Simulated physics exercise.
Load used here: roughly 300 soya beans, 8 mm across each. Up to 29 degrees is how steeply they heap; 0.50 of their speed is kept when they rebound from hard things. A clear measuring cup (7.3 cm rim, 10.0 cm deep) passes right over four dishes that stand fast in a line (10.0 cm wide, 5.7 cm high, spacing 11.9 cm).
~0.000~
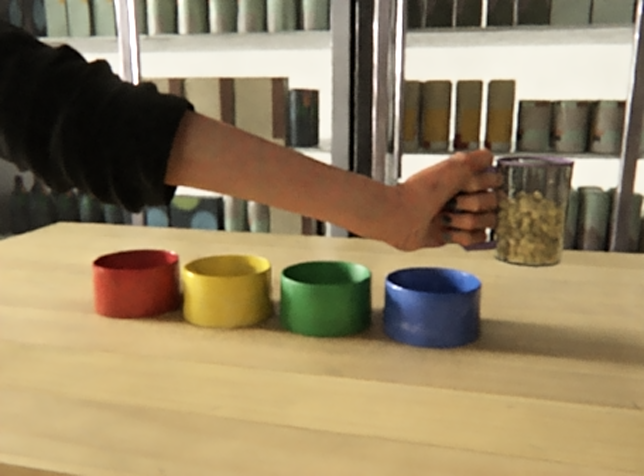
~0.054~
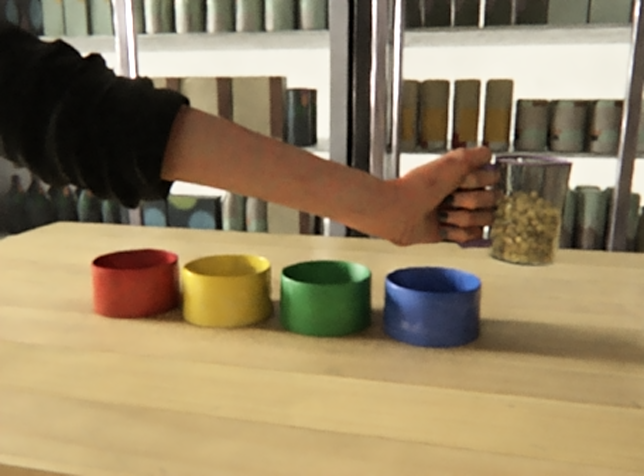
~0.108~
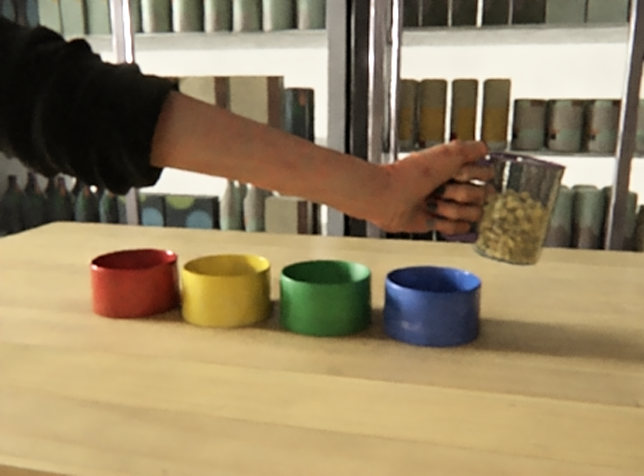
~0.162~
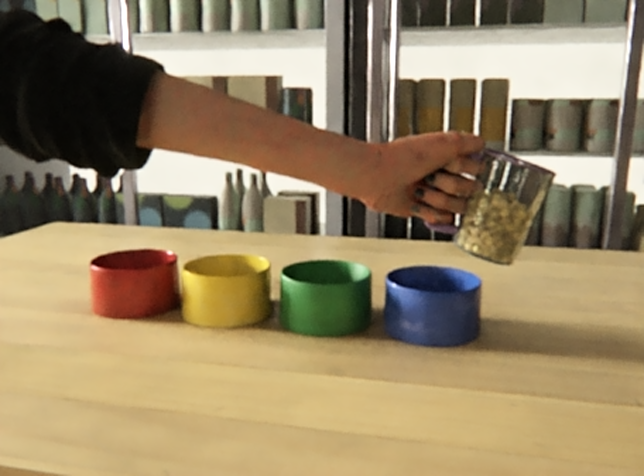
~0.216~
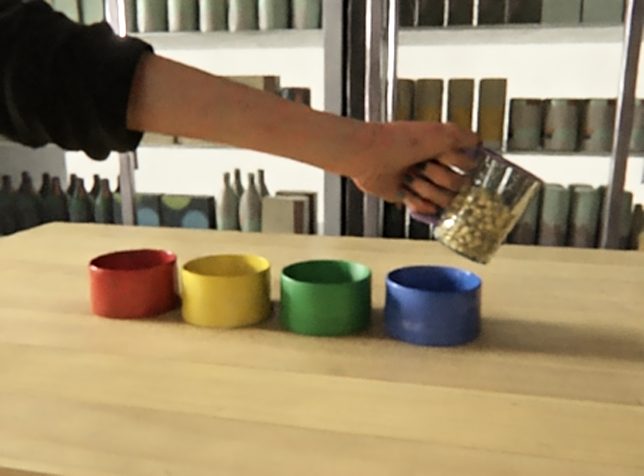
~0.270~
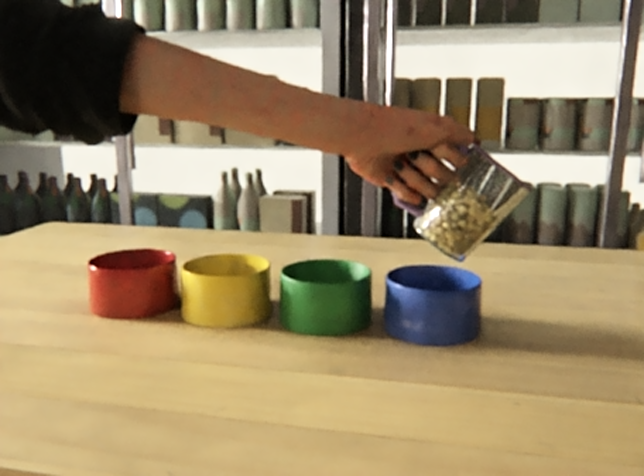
A hand moves a clear cup of soya beans left while tilting it above a table.
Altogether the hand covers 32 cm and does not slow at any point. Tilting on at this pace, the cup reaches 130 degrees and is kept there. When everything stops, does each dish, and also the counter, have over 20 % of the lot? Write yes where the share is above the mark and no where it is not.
Red: No, blue: No, green: Yes, yellow: No, counter: No.
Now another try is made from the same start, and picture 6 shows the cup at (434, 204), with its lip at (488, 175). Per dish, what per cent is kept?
You'd end up with red at 0, blue at 0, green at 50 and yellow at 0.
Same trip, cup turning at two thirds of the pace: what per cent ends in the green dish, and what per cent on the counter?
I'd expect green to end at 40 and the counter at 50.
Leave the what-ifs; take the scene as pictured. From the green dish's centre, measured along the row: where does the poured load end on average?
Offset: About 1 cm, rightward.
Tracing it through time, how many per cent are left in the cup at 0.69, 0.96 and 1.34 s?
At the three moments: 95, 15 and 0 percent.
After 0.69 s, tilt 109 degrees; cup holds 95 %, blue 5 %.
After 0.96 s, tilt 130 degrees; cup holds 15 %, blue 5 %, green 70 %.
After 1.34 s, tilt 130 degrees; cup holds 0 %, blue 5 %, green 85 %.
At rest (1.7 s), red 0 %, blue 5 %, green 85 %, yellow 0 %, counter 10 %.
